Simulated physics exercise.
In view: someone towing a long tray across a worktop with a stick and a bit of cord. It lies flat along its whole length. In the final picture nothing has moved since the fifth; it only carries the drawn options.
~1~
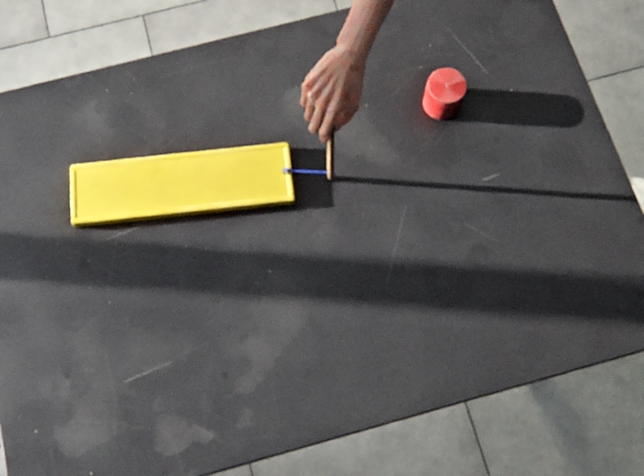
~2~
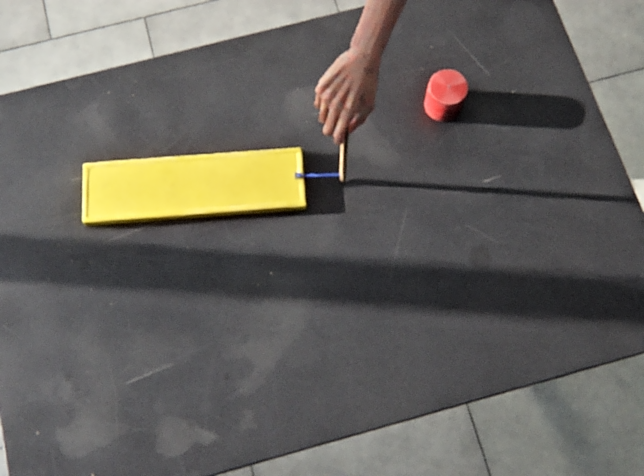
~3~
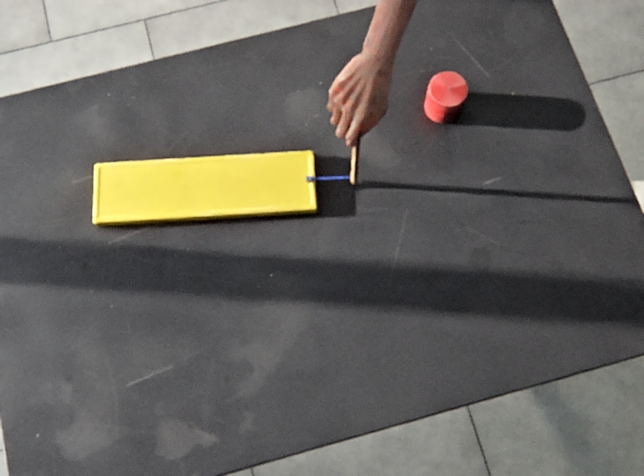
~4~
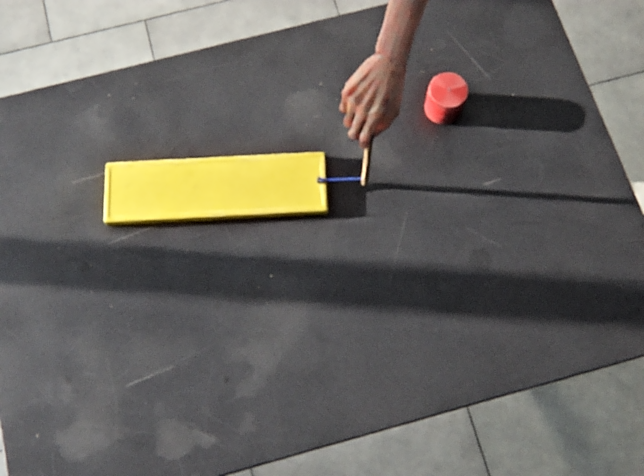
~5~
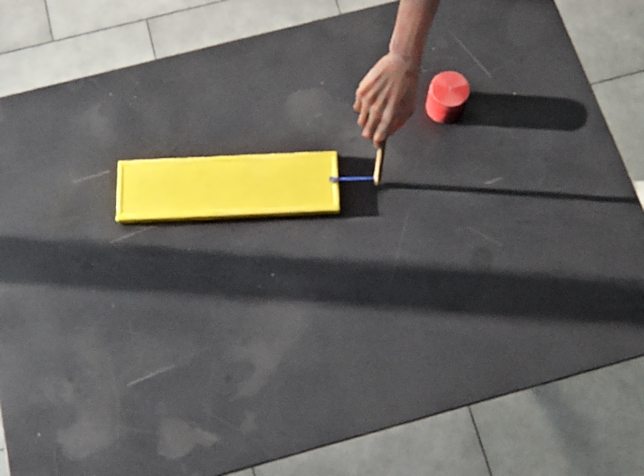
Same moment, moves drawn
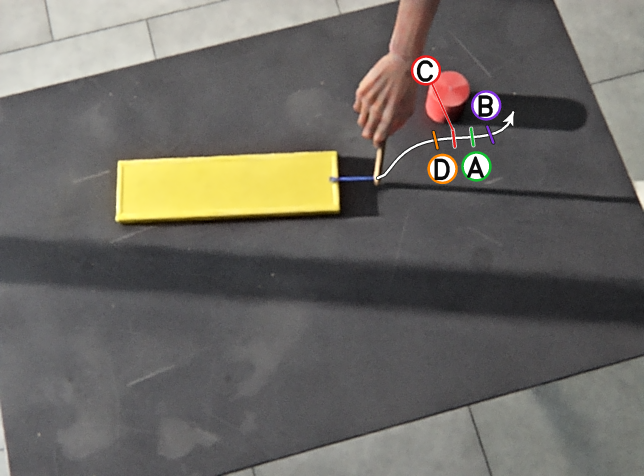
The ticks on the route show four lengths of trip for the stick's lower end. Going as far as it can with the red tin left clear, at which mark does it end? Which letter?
A is the last safe stop.
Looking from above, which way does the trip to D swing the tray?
For that mark, anticlockwise.
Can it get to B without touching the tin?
No.
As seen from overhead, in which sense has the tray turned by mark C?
Anticlockwise.
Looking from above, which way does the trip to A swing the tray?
For that mark, anticlockwise.
On the marked copy, A at (472, 137); B at (490, 135); C at (454, 138); D at (435, 140); the route from (378, 178) via (449, 138) to (513, 112).
Taking A. A third of the way, foot of the stick (405, 153), middle of the tray (259, 179).
Two thirds of the way, foot of the stick (438, 141), middle of the tray (294, 171).
When it is over, foot of the stick (472, 138), middle of the tray (327, 165); nothing has been touched.
As for the rest, B is too far, the tin has been hit; C is safe but short; D is safe but short.
